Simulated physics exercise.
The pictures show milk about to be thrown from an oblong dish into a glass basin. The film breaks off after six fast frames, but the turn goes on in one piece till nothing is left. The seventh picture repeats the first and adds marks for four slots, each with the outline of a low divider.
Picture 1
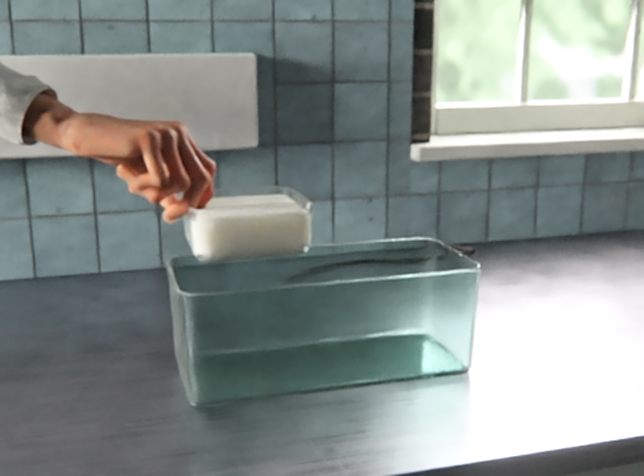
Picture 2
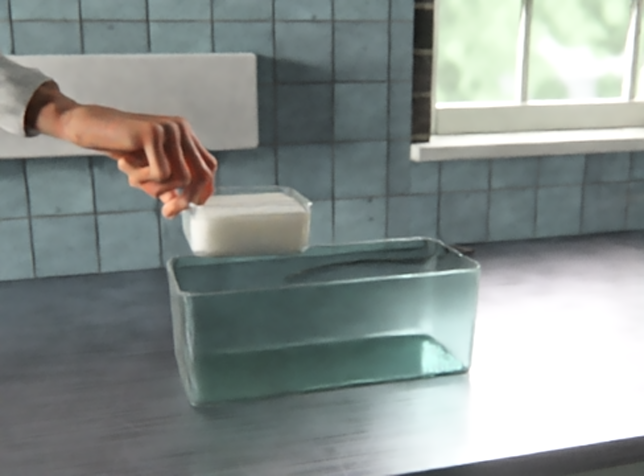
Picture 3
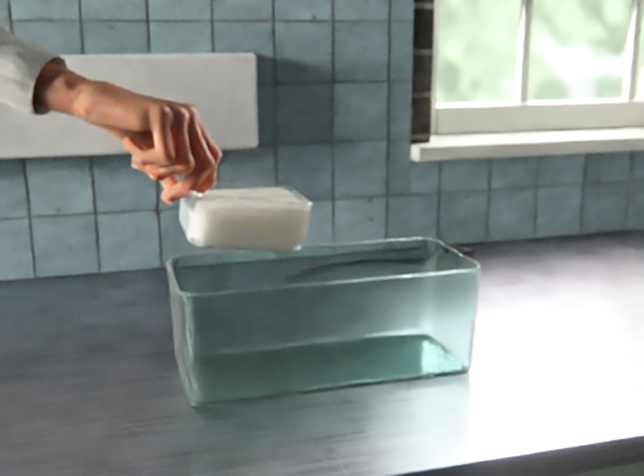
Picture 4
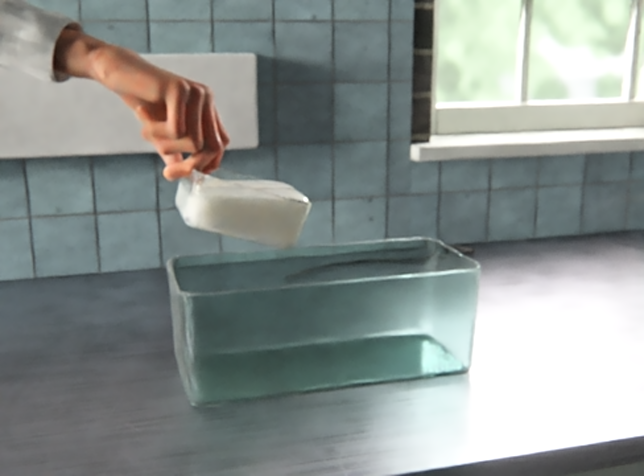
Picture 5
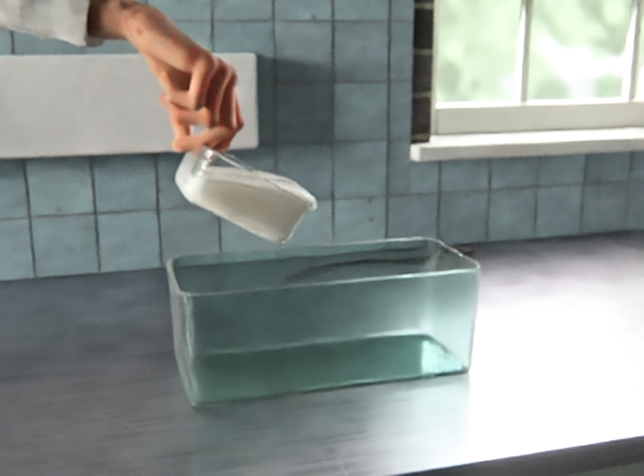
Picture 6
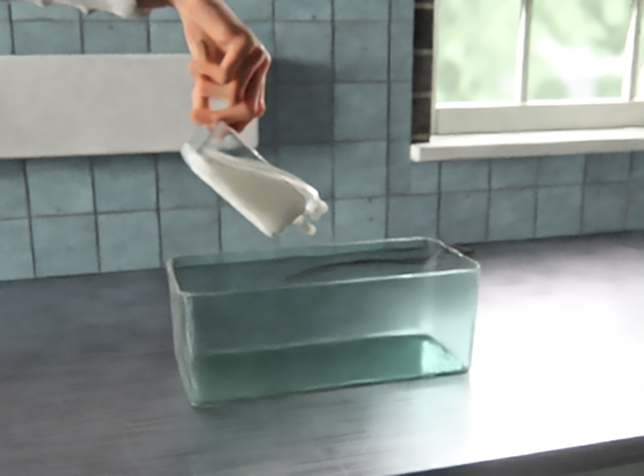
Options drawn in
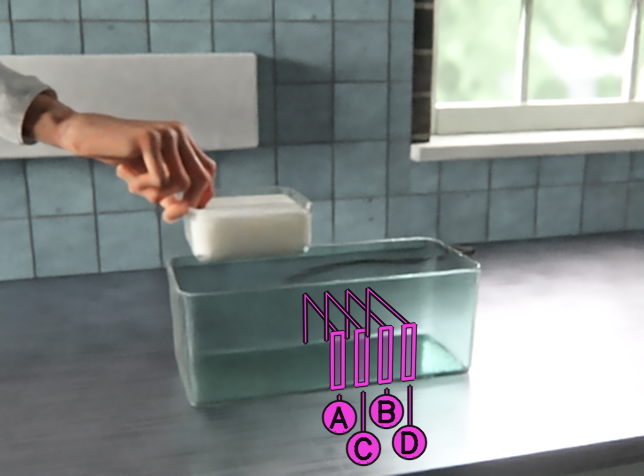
A hand lifts and tilts a small dish of milk rightward above a glass basin.
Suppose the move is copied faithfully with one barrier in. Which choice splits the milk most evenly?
D beats the others.
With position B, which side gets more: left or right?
More ends on the right.
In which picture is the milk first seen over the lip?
Picture 4.
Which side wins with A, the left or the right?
The right side.
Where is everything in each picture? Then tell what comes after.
Upright, lip at (299, 194); basin from (186, 405) to (471, 370); nothing has left yet, in the first picture.
Tipped about 2°, lip at (299, 194); nothing has left yet, in the second picture.
Tipped about 8°, lip at (299, 194); nothing has left yet, in the third picture.
Tipped about 18°, lip at (299, 194); milk is over the lip, down to (299, 194), in the fourth picture.
Tipped about 31°, lip at (299, 194); milk is over the lip, down to (303, 201), in the fifth picture.
Tipped about 45°, lip at (299, 194); milk is over the lip, down to (303, 227), in the sixth picture.
In magenta, A at (339, 395); B at (386, 389); C at (363, 392); D at (409, 386).
With A, about 11 % ends left of the wall and 87 % right of it; 3 % is lost outside.
With B, about 28 % ends left of the wall and 68 % right of it; 4 % is lost outside.
With C, about 16 % ends left of the wall and 81 % right of it.
With D, about 57 % ends left of the wall and 41 % right of it.
